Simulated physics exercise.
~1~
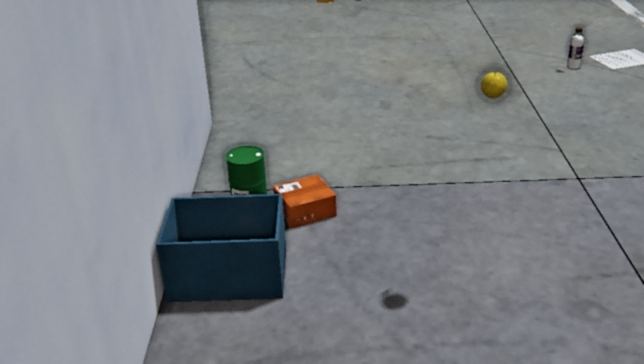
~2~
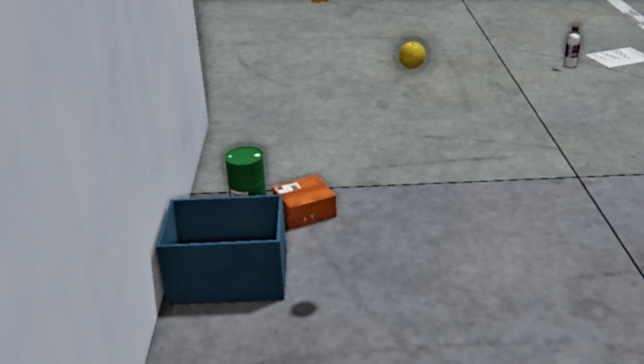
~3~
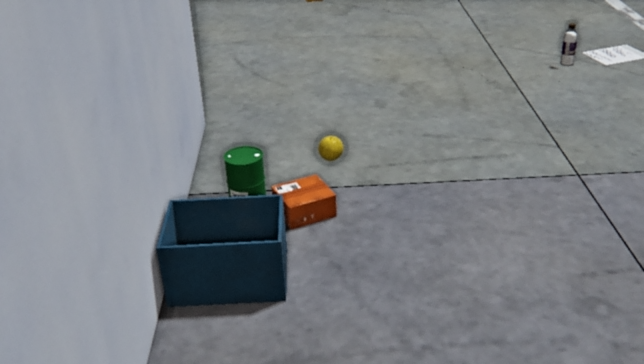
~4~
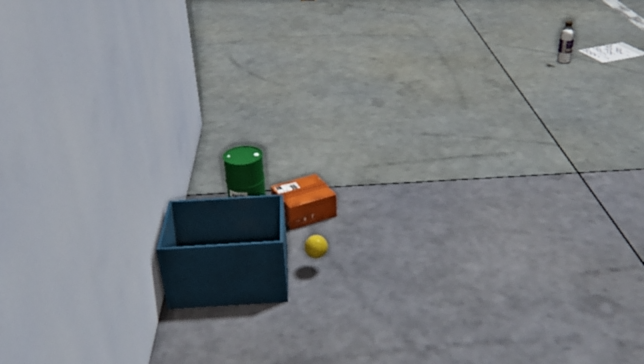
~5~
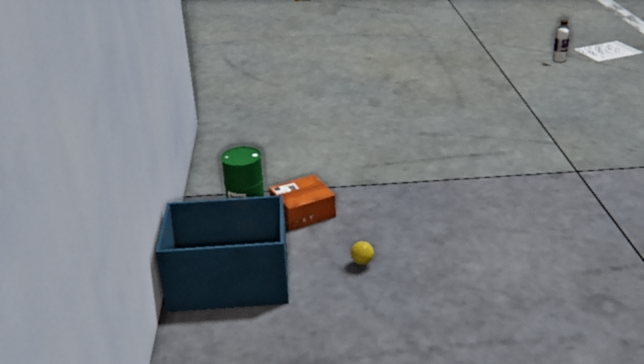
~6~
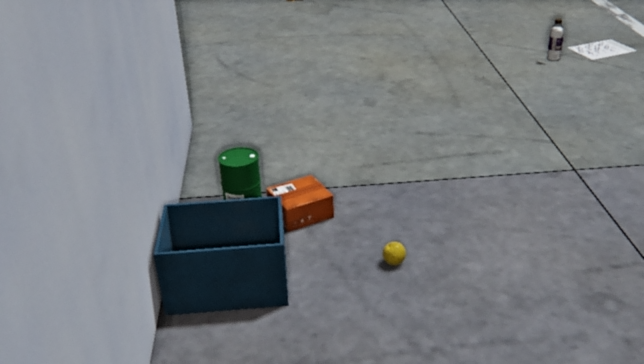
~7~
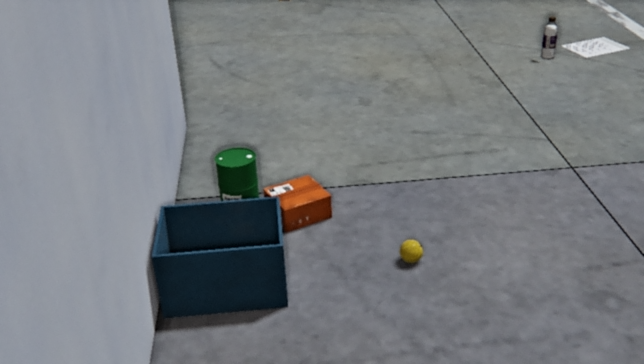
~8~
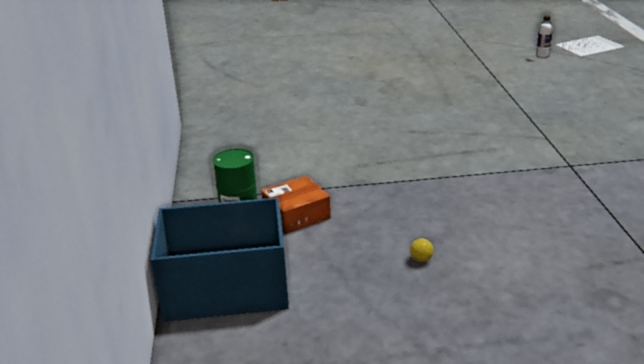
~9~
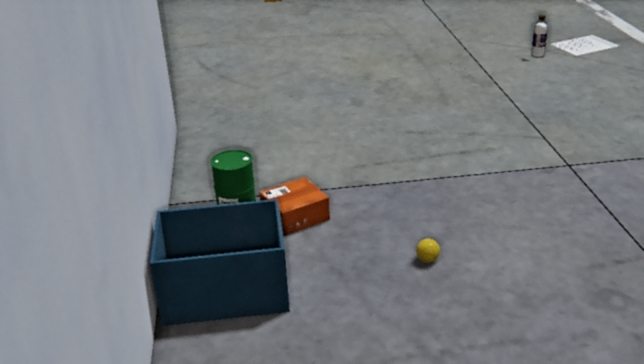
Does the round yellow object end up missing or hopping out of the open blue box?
Yes, it ends up outside the box, on the open floor to the right.
